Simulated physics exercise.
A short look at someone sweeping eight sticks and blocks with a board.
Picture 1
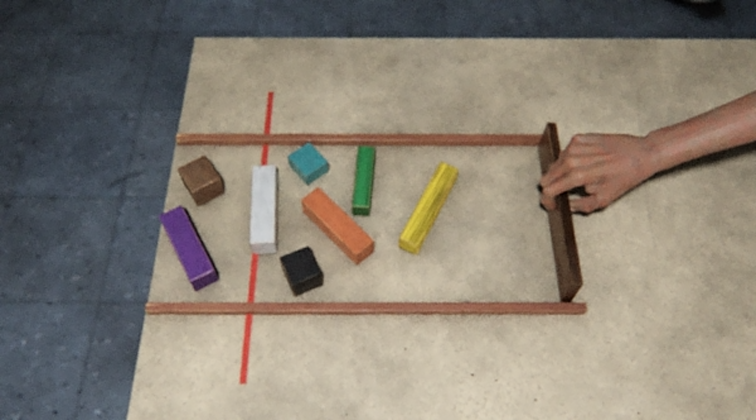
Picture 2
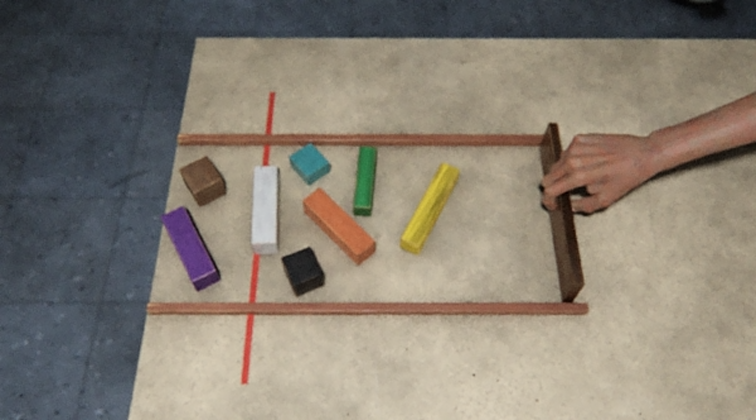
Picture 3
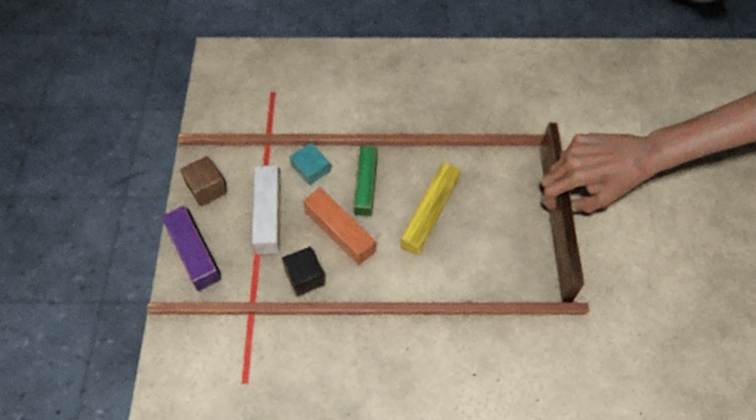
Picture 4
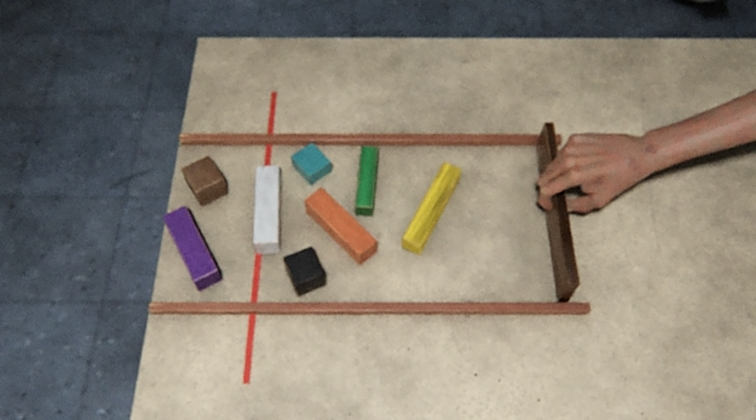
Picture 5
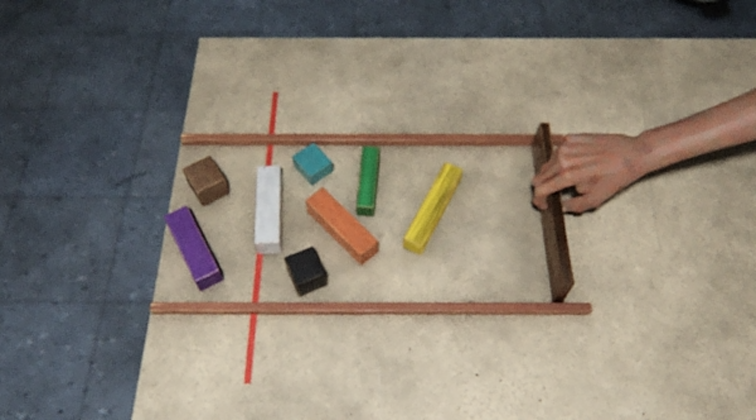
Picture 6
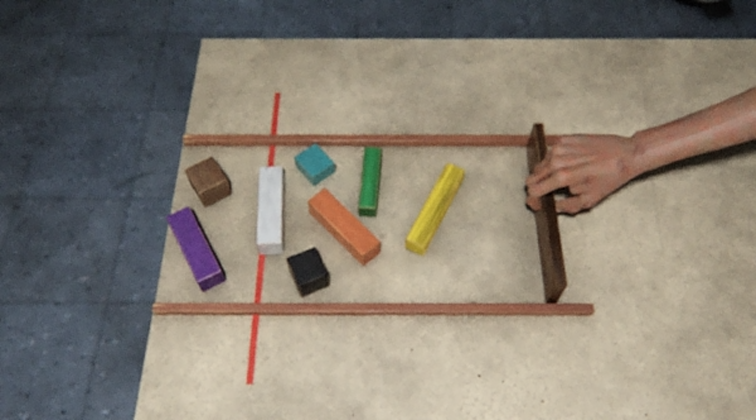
In the video, eight colored sticks and blocks lie between two wooden rails on a tan surface marked with a red line. At the right, a hand holds an upright board, then slides it slightly left without touching the pieces.
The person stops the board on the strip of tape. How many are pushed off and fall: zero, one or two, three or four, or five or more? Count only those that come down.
The number that fall off is one or two.
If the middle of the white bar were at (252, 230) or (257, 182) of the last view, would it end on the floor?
In that order, it survives; survives.
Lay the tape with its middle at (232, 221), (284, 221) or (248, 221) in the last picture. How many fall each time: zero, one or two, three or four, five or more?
One after another: Three to four; none; either one or two.
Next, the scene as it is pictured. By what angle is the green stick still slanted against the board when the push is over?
Some 0 degrees.
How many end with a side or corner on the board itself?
It touches 2.
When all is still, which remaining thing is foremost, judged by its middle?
Foremost is the purple bar.
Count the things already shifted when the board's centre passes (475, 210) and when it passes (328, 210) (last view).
At the one place 0, at the other 6.
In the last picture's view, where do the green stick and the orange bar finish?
About (240, 177), and the other about (222, 232).
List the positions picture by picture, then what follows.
Purple bar (189, 248); brown block (202, 181); white bar (265, 209); board (558, 209); tape (259, 220), in the first picture.
Brown block (203, 181); orange bar (339, 226), in the second picture.
White bar (267, 209); green stick (366, 181), in the third picture.
Purple bar (192, 248); yellow stick (432, 207), in the fourth picture.
Brown block (206, 181); board (550, 209), in the fifth picture.
Purple bar (196, 249); brown block (209, 182); white bar (272, 210); board (544, 210); tape (265, 221), in the sixth picture.
Early on, none off yet; purple bar at rest near (196, 249); brown block at rest near (209, 182); white bar at rest near (272, 210).
A while later, none off yet; purple bar at rest near (196, 249); brown block travelled a little near (194, 184); white bar travelled a little near (231, 215).
Finally, the number that fall off is one or two; lost, brown block.
